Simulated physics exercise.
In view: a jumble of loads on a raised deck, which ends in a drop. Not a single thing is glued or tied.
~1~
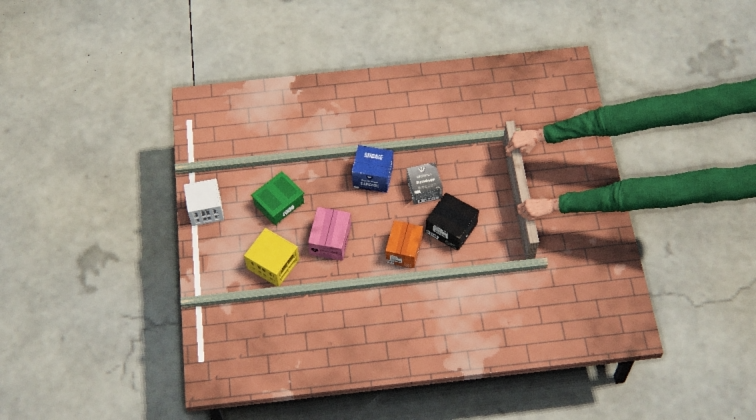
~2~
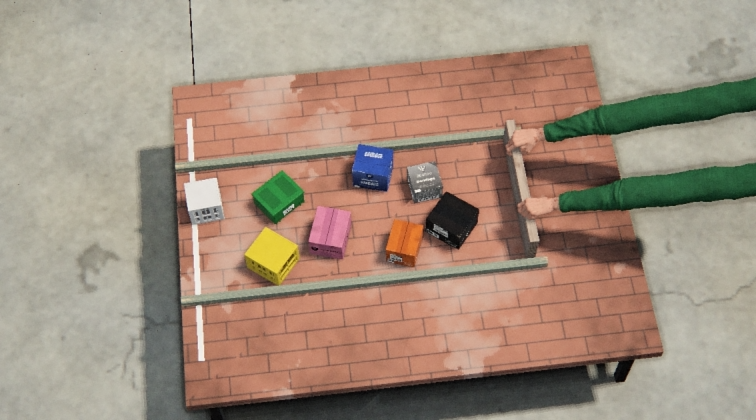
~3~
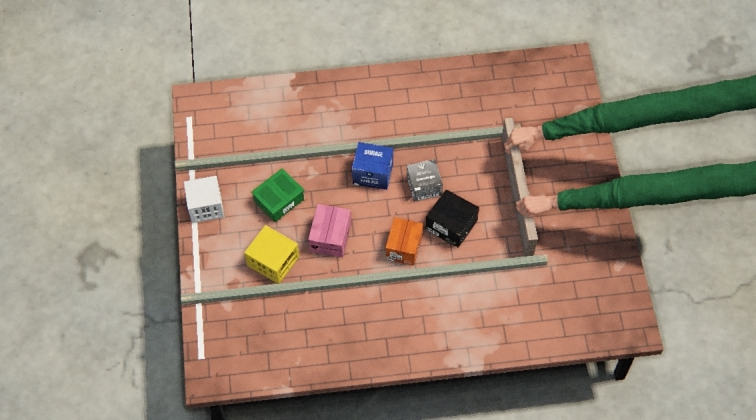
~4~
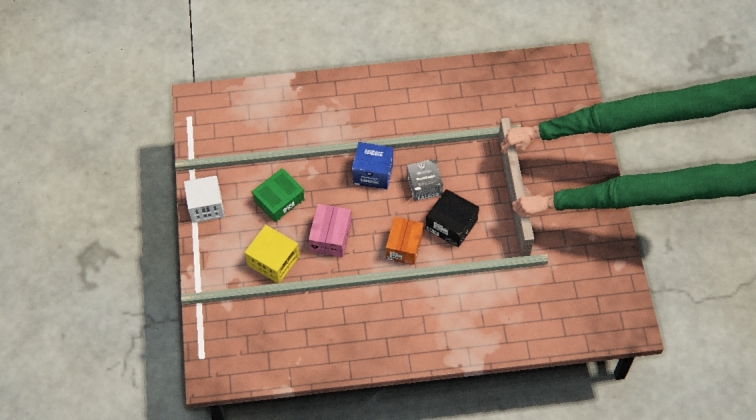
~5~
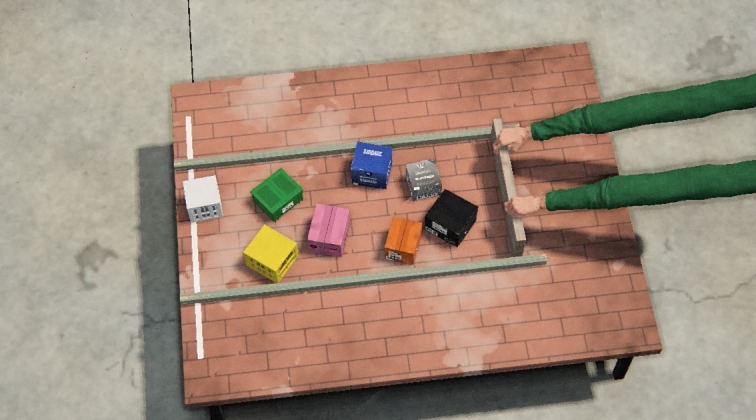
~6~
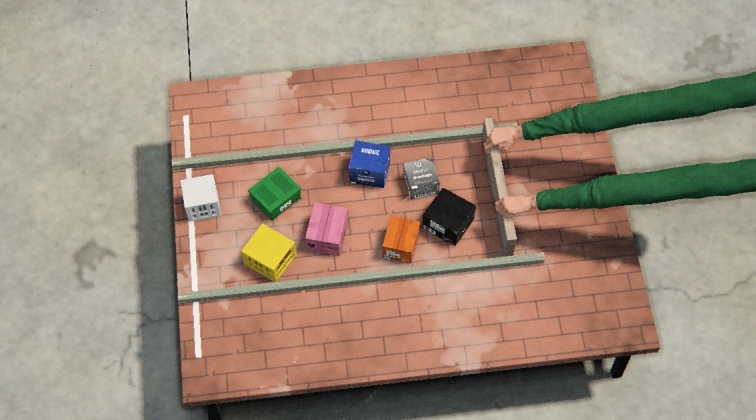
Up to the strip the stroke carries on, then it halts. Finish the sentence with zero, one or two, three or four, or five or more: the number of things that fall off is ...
The number of things that fall off is five or more.
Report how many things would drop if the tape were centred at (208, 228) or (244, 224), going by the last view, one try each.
So it's 5 the first time and 2 the second time.
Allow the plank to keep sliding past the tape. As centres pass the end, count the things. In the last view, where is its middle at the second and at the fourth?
In pixels, around (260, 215) followed by around (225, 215).
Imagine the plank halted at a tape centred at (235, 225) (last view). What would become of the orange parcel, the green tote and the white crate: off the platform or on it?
The orange parcel stays put, the green tote is gone, the white crate is gone.
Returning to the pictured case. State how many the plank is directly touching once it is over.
2 of them.
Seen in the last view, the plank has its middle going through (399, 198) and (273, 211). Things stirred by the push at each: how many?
By the first moment it's 4, by the second it's 8.
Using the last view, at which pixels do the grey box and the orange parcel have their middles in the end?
I'd say approximately (174, 197) and then (178, 261).
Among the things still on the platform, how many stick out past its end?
2, I think.
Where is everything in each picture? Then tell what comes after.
In the first frame, white crate (204, 203); yellow crate (272, 258); green tote (278, 199); plank (520, 190); tape (195, 234).
In the second frame, yellow crate (272, 257); plank (520, 189).
In the third frame, green tote (278, 196); grey box (425, 180).
In the fourth frame, white crate (204, 199); orange parcel (404, 241).
In the fifth frame, yellow crate (271, 254); pink box (329, 231).
In the sixth frame, white crate (201, 198); yellow crate (269, 253); green tote (275, 194); plank (499, 187); tape (192, 230).
Soon after, none off yet; white crate at rest near (201, 198); yellow crate at rest near (269, 253); green tote at rest near (275, 194).
Then, none off yet; white crate moved about its own width near (165, 200); yellow crate moved about its own width near (246, 262); green tote moved about its own width near (210, 199).
At rest, the number that fall off is five or more; fallen, black parcel, blue box, pink box, green tote, yellow crate and white crate.
